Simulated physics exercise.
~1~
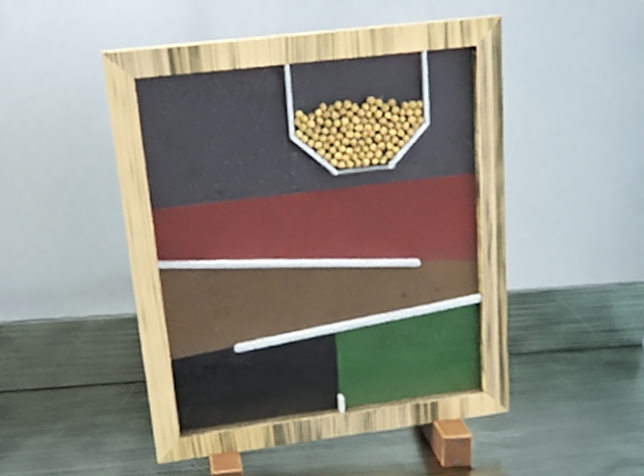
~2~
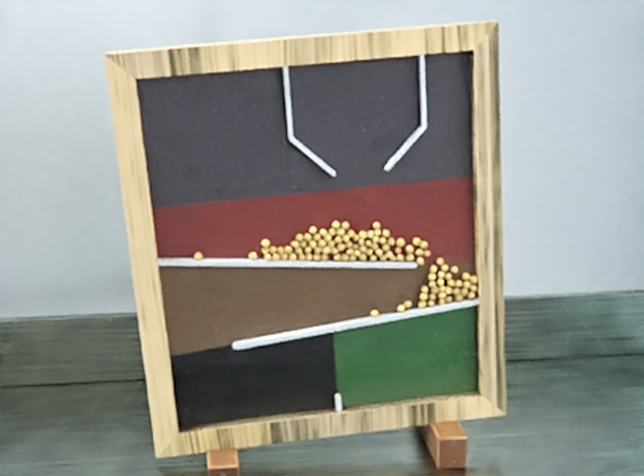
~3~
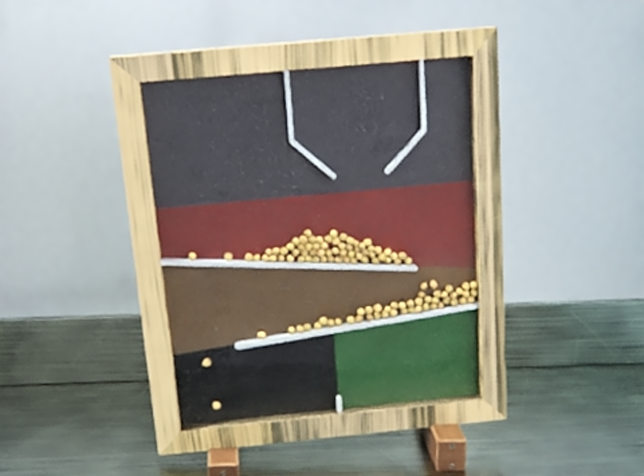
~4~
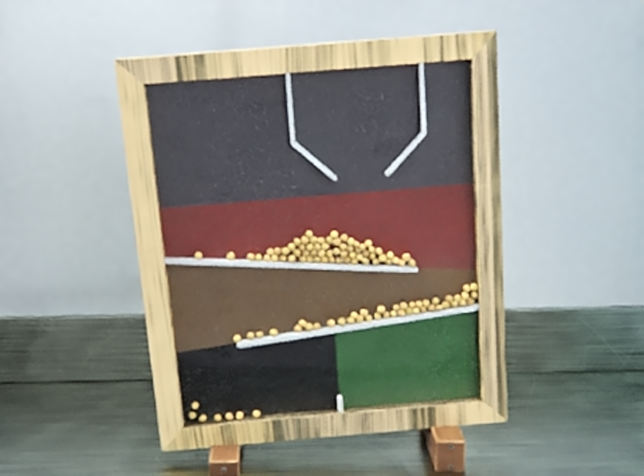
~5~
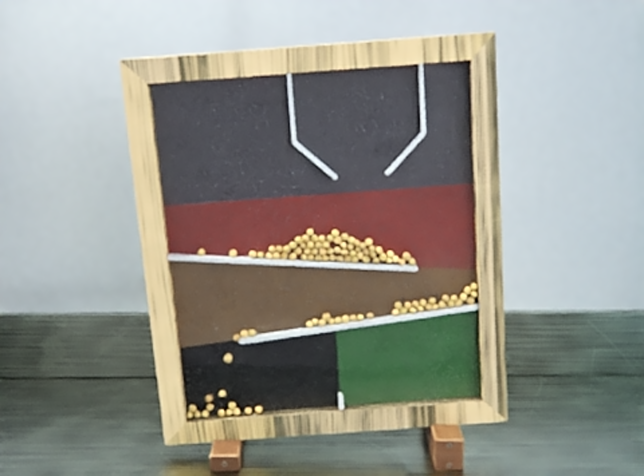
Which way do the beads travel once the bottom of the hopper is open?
The beads move down, falling out of the hopper onto the white ledges below.
